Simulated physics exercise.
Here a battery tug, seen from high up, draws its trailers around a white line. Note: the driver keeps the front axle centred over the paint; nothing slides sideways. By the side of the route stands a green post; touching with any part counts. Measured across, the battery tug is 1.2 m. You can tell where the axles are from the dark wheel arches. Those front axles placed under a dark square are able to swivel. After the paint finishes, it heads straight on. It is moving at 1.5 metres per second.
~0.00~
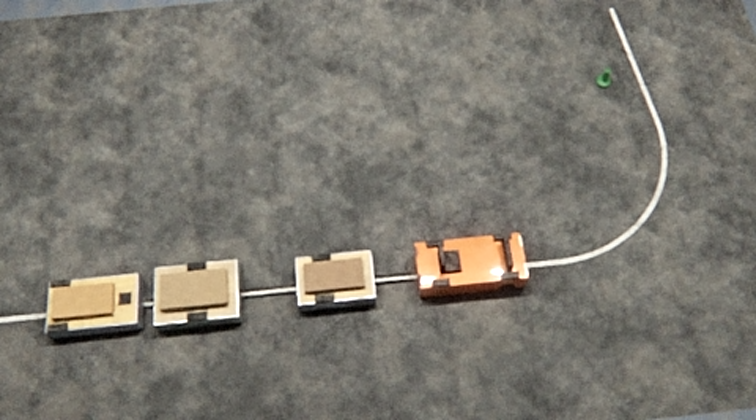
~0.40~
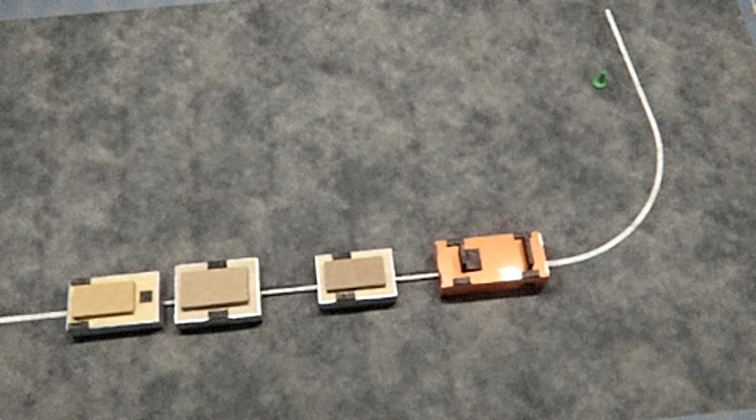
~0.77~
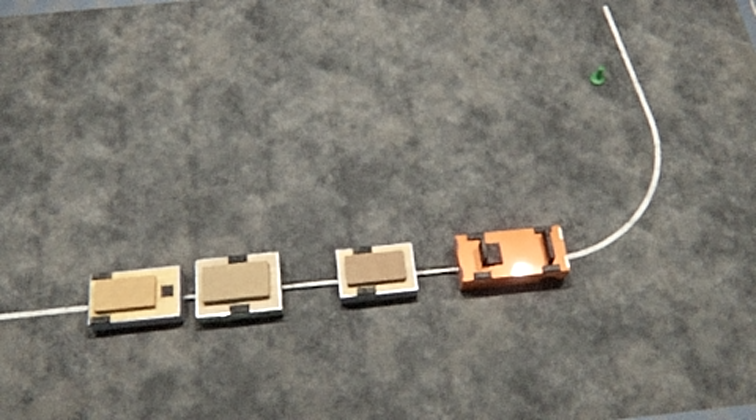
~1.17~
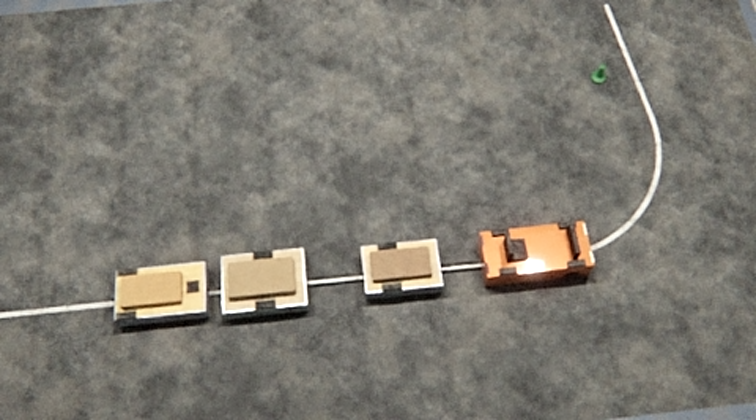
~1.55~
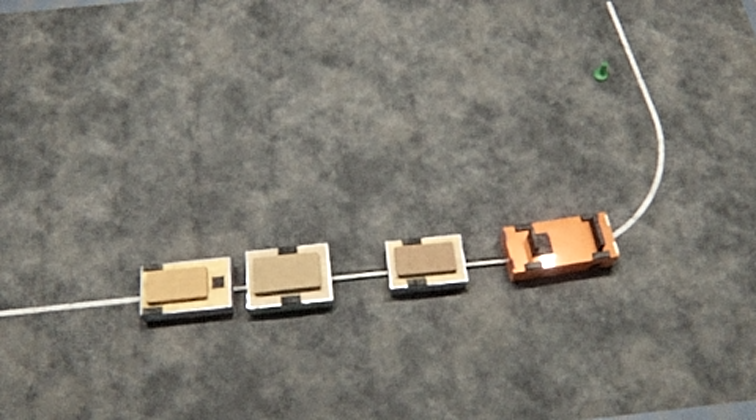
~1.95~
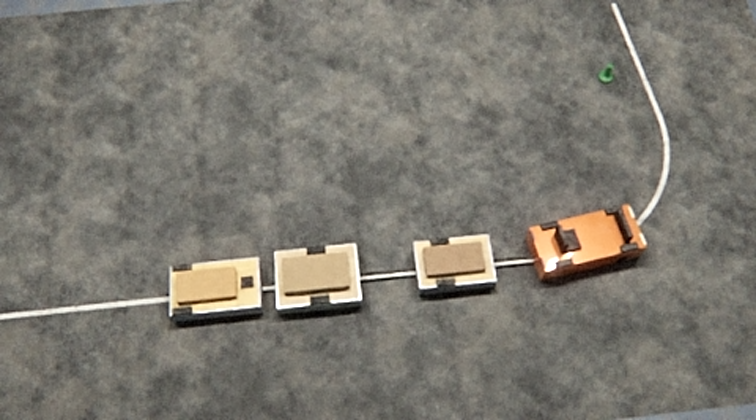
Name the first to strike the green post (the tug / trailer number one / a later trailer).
First touch: The leading trailer.
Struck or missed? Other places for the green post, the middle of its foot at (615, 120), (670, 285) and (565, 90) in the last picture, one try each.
Try 1 touched, try 2 untouched, try 3 untouched.
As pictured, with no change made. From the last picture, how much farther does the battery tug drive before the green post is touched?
9.0 m.
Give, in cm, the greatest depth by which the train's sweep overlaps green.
About: Green 55.
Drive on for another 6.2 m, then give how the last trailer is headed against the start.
Roughly 0°.
By 5.2 s, the last axle is at (359, 271) of the last picture, on the line.
By 7.9 s, the last axle is at (495, 252) of the last picture, 10 cm off the line; the first trailer has hit green.
By 11.8 s, the last axle is at (620, 125) of the last picture, 140 cm off the line.
By 15.1 s, the last axle is out of the picture, 25 cm off the line; 1 of 1 struck in all.
